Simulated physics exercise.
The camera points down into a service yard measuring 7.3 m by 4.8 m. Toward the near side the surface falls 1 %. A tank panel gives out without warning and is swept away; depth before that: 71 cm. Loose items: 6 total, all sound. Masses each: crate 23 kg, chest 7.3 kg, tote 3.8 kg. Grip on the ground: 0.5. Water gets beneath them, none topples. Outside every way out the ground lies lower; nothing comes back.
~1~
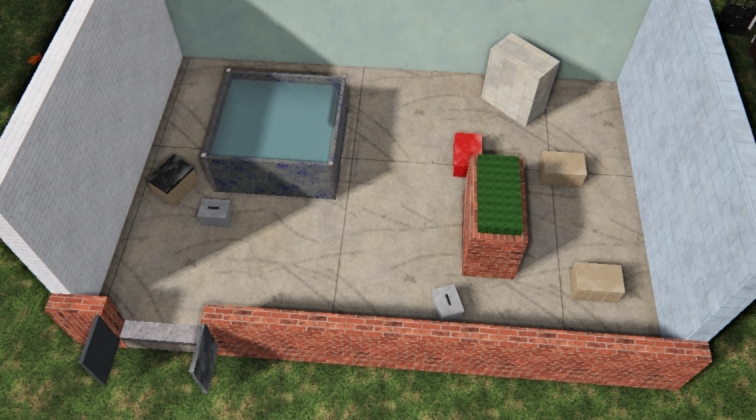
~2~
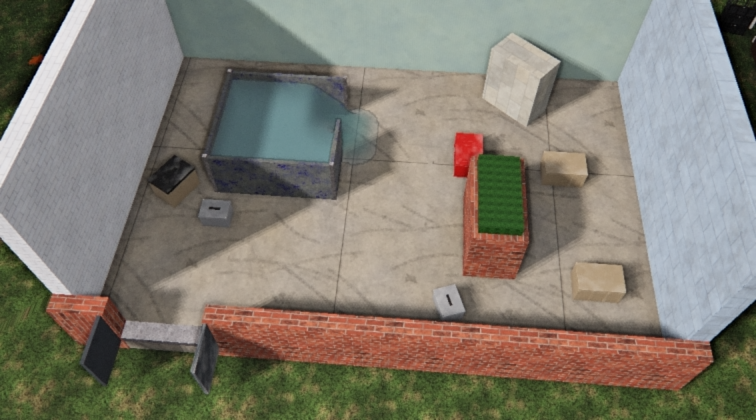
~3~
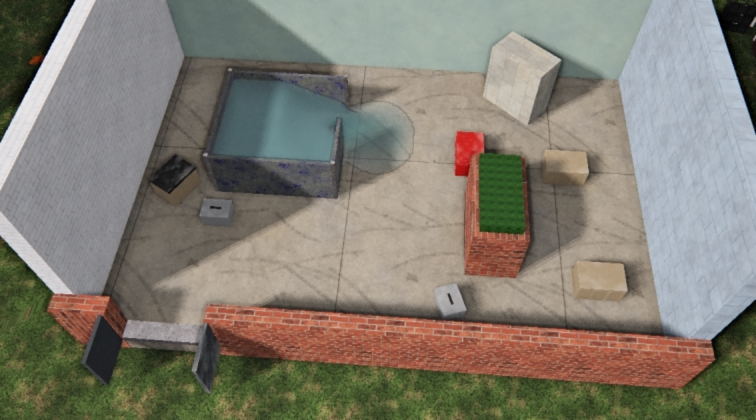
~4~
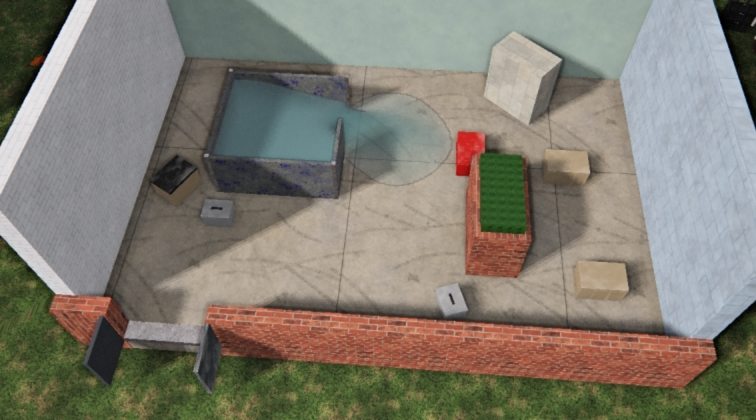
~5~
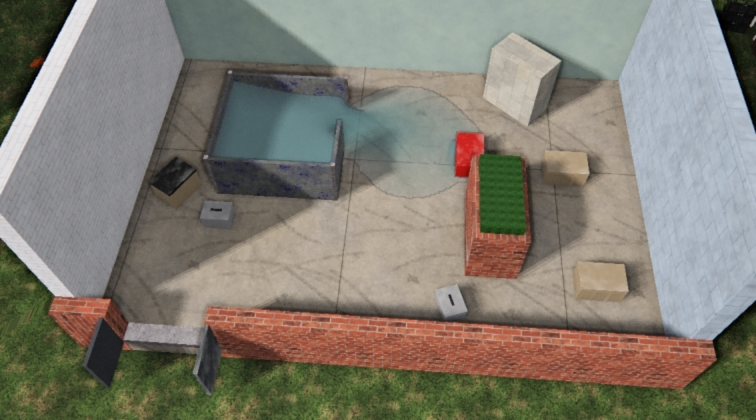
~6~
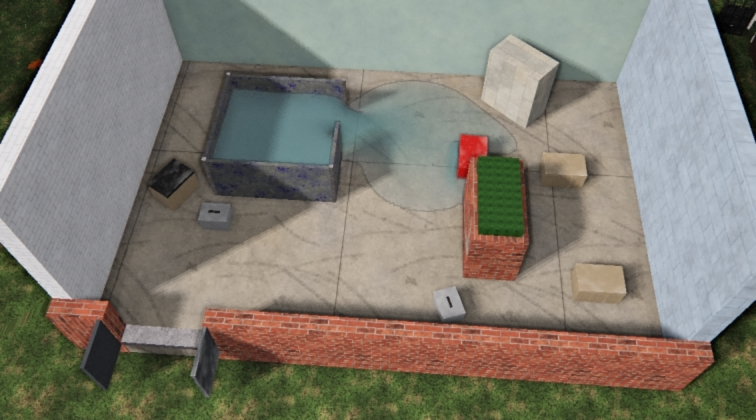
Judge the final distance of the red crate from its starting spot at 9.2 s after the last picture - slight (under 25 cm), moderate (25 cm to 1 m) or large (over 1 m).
It ends up distant.
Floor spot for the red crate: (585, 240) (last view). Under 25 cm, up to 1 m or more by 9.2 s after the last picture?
What happens is that it covers a big distance.
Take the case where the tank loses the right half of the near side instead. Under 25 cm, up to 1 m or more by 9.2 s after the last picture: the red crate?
Result: Red crate essentially stationary.
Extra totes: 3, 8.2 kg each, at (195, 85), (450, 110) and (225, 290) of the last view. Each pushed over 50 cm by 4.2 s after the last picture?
Respectively: Smaller, greater, smaller.
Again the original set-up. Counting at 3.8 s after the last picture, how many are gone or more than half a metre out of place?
Count then: 3.
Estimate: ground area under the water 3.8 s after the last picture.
My estimate is roughly 23 m2.
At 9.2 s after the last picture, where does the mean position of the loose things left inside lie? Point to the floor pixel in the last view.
That lands at roughly (298, 271).
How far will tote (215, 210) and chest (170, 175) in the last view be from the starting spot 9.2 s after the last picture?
Taking them in turn, the shifts are 120 cm and 30 cm.
Then, 1.2 s after the last picture the red crate is near (566, 163), 1.4 m from its start, aground; 0 of 6 are out; 0 afloat.
Then, 3.8 s after the last picture the red crate is near (583, 264), 2.3 m from its start, afloat; 0 of 6 are out; 4 afloat.
Then, 6.2 s after the last picture the red crate is near (519, 283), 2.2 m from its start, aground; 0 of 6 are out; 1 afloat.
Then, 9.2 s after the last picture the red crate is near (519, 283), 2.2 m from its start, aground; 0 of 6 are out; 2 afloat.
